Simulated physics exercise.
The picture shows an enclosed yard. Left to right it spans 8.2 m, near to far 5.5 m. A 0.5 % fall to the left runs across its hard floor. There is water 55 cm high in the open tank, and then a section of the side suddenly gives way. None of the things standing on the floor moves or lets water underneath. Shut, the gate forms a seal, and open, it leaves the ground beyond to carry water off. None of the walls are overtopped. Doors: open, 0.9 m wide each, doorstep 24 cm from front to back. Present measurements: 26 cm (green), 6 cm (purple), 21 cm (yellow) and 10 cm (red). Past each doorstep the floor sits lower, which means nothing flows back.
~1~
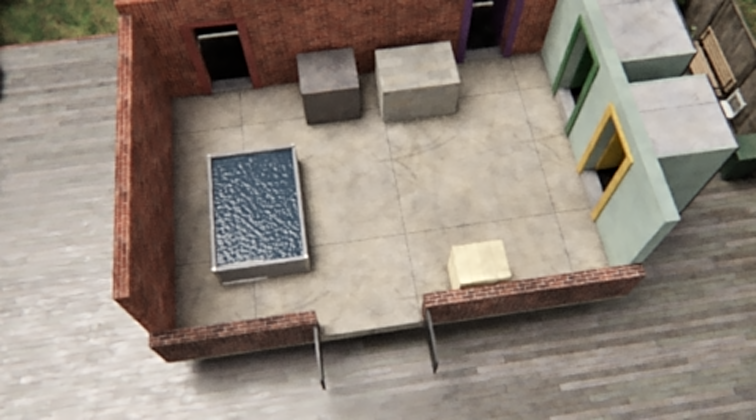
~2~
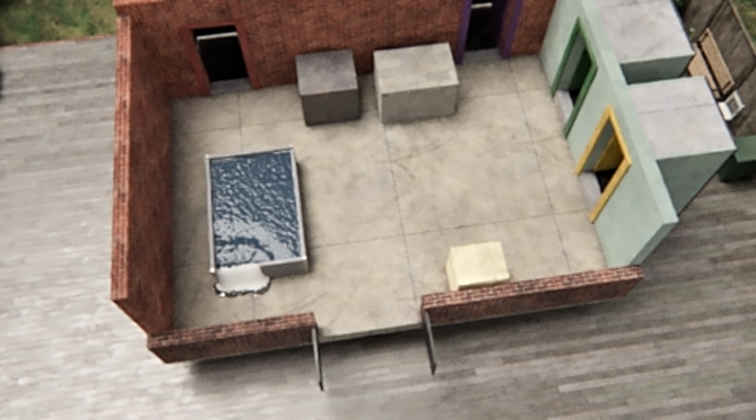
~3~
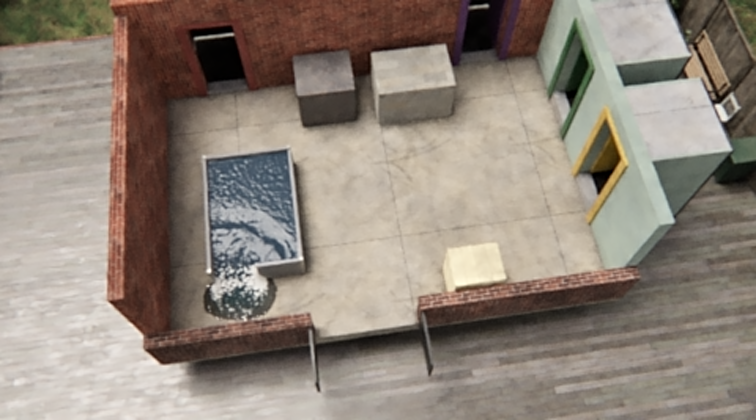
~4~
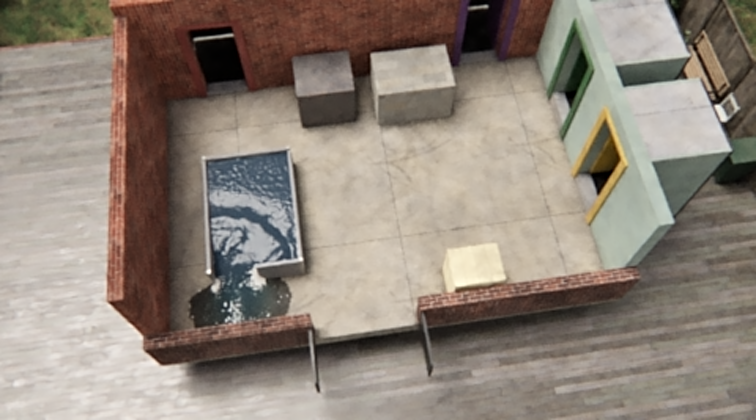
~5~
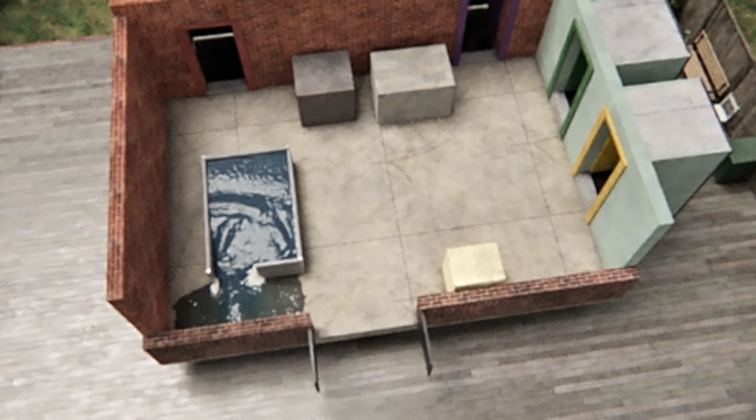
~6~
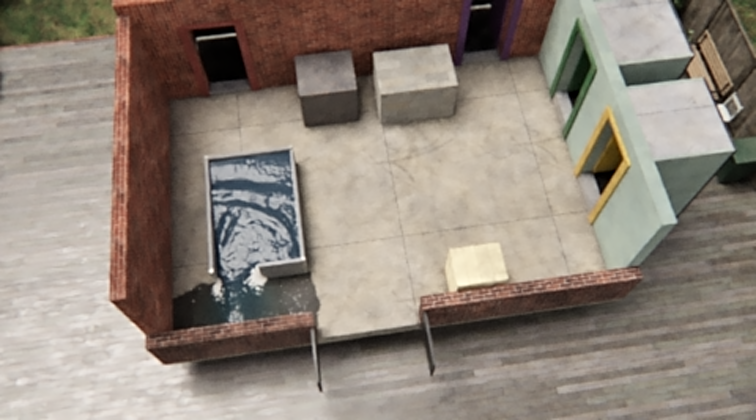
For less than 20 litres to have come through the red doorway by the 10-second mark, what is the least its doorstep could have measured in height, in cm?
8 cm or so.
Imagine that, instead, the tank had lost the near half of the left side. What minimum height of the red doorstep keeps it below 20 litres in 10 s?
In that case you'd want it roughly 11.0 cm high.
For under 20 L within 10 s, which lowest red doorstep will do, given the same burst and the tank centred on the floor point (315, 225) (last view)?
Then about 8.0 centimetres at the least.
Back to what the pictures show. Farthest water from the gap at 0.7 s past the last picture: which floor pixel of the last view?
The farthest wet point sits near (371, 318) in the last view.
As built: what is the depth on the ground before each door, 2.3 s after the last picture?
Door by door, in centimetres - green 0, purple 0, yellow 0, red 0.
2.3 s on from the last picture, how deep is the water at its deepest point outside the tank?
About 32 cm.
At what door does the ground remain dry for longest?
That would be the purple door.
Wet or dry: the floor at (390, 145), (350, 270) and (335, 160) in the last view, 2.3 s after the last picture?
In turn: Not reached, flooded, still dry.
Then, 0.7 s after the last picture water covers 10 % of the floor, deepest (50 cm) near (174, 346); it has not reached the red door.
Then, 2.3 s after the last picture water covers 35 % of the floor, deepest (32 cm) near (174, 346); it has not reached the red door.
Then, 9.3 s after the last picture water covers 95 % of the floor, deepest (12 cm) near (170, 131); 8 cm at the red door, 5 litres in over its 10 cm doorstep.
At the red door as built, the water peaked near 11 cm, 3.7 s after the last picture.
Run again over the same 10 s with other heights there, 29 litres in over 7 cm, 7 litres over 9.5 cm. The limit of 20 litres is kept from about 8 cm up.
